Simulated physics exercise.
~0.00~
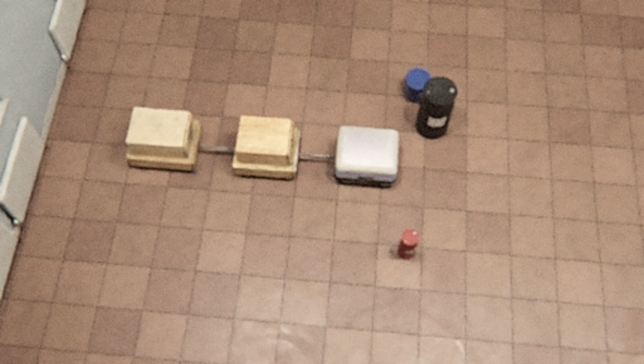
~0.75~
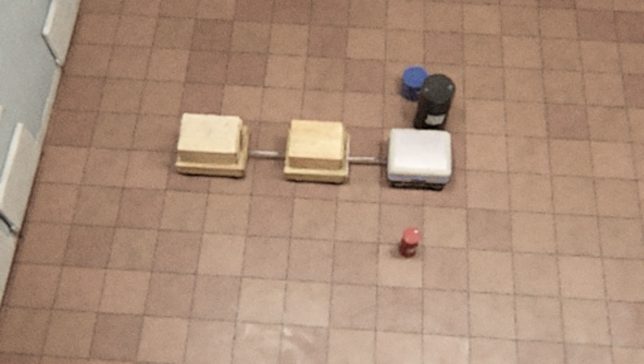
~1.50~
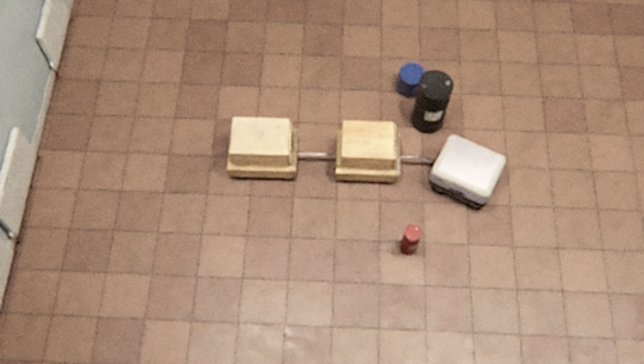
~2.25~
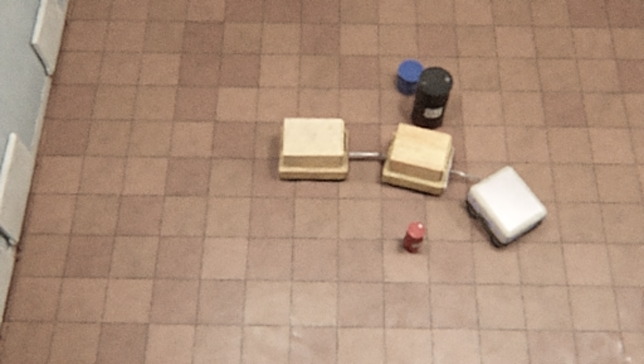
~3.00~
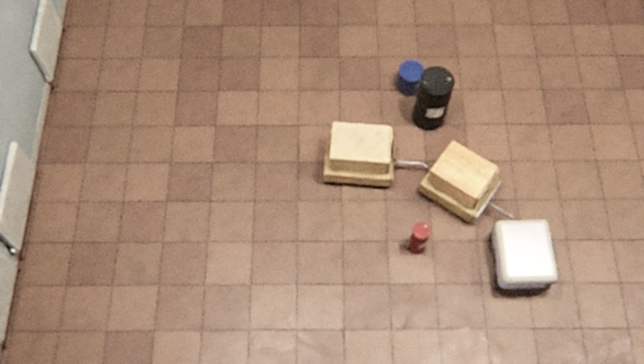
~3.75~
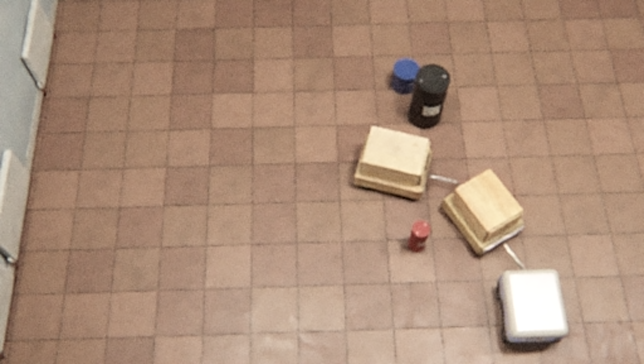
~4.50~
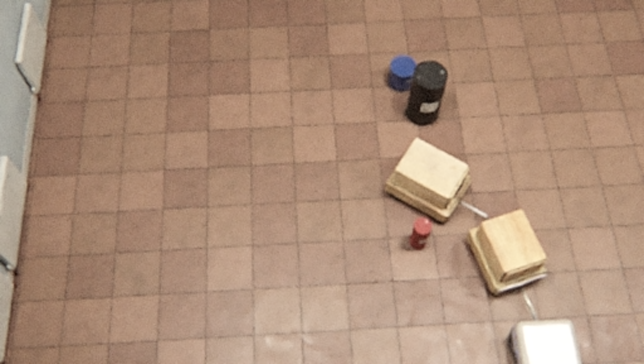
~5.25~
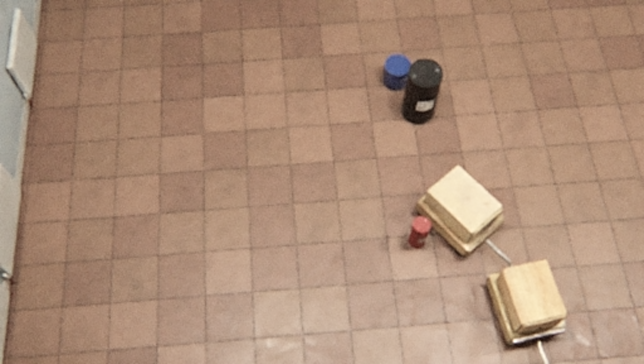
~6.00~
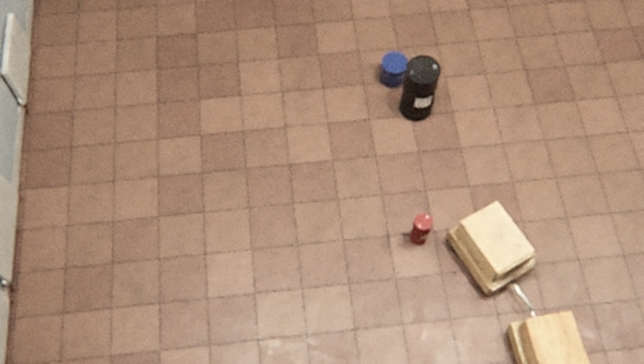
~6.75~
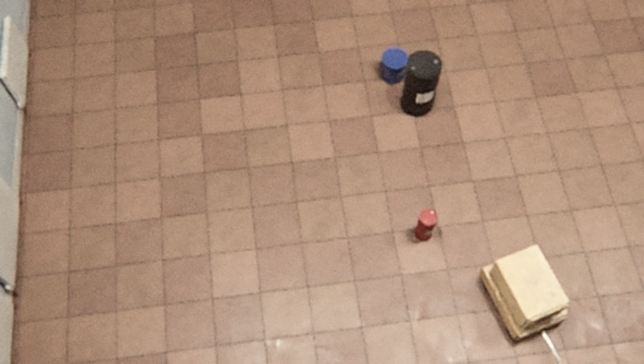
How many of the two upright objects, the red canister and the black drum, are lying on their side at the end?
None of them are; the red canister and the black drum both still stand upright where they were at the start.
